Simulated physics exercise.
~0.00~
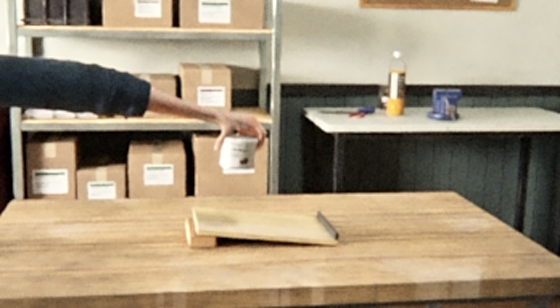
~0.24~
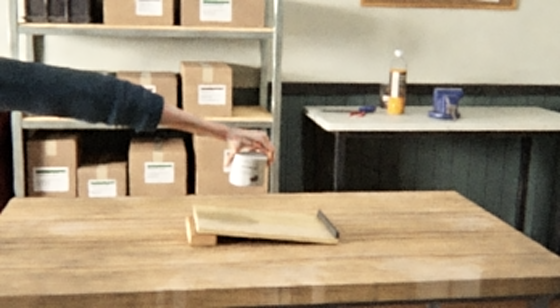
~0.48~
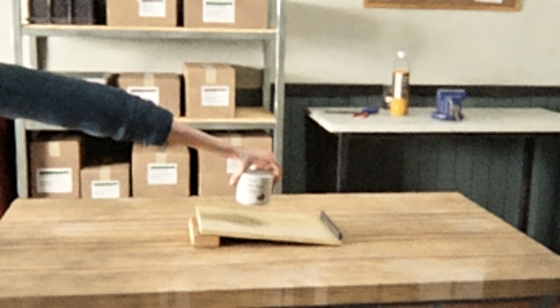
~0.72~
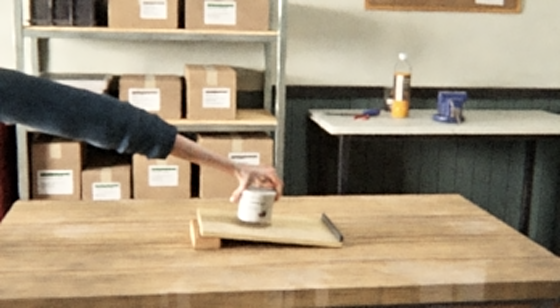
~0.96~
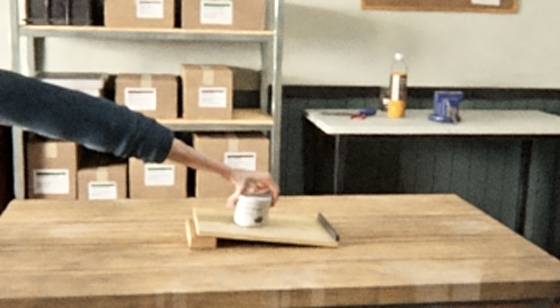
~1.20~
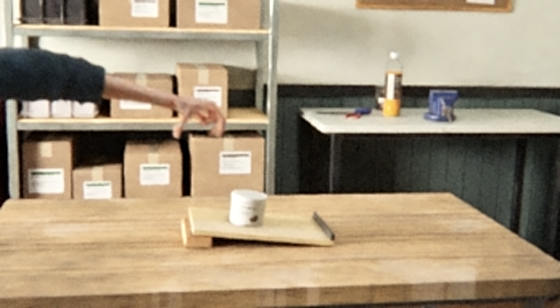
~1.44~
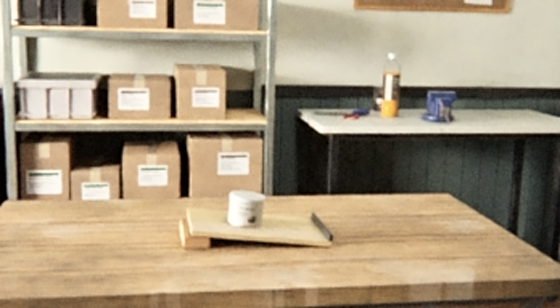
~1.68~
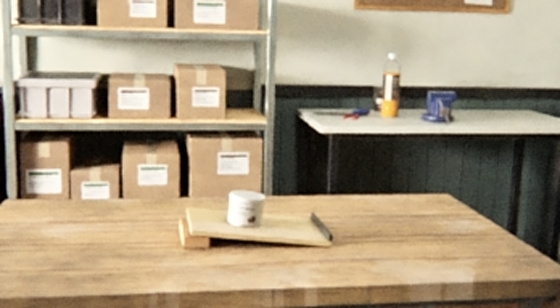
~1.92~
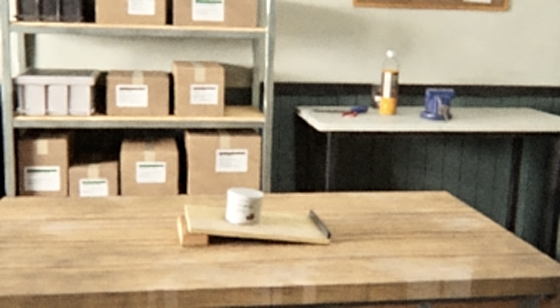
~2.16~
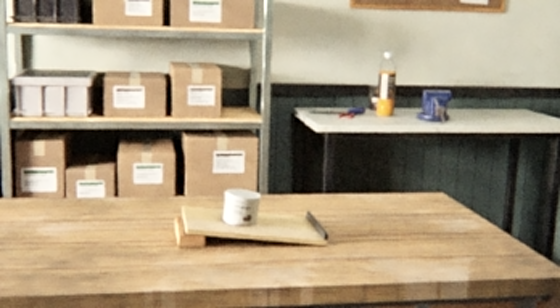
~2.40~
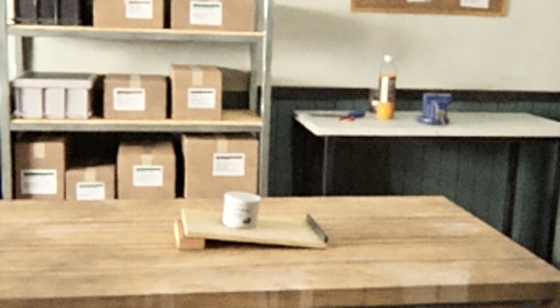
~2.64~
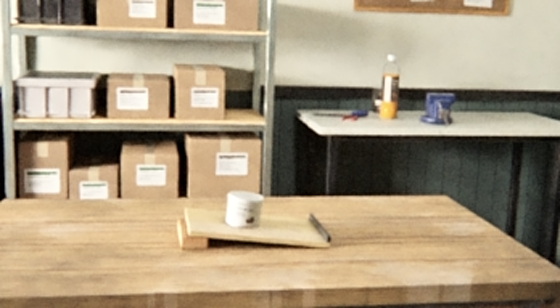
The clip shows a hand lowering a white tub onto a sloping board propped on a block atop a wooden table, then letting go and withdrawing to the left. The tub stays at rest on the board, with shelves of boxes behind.
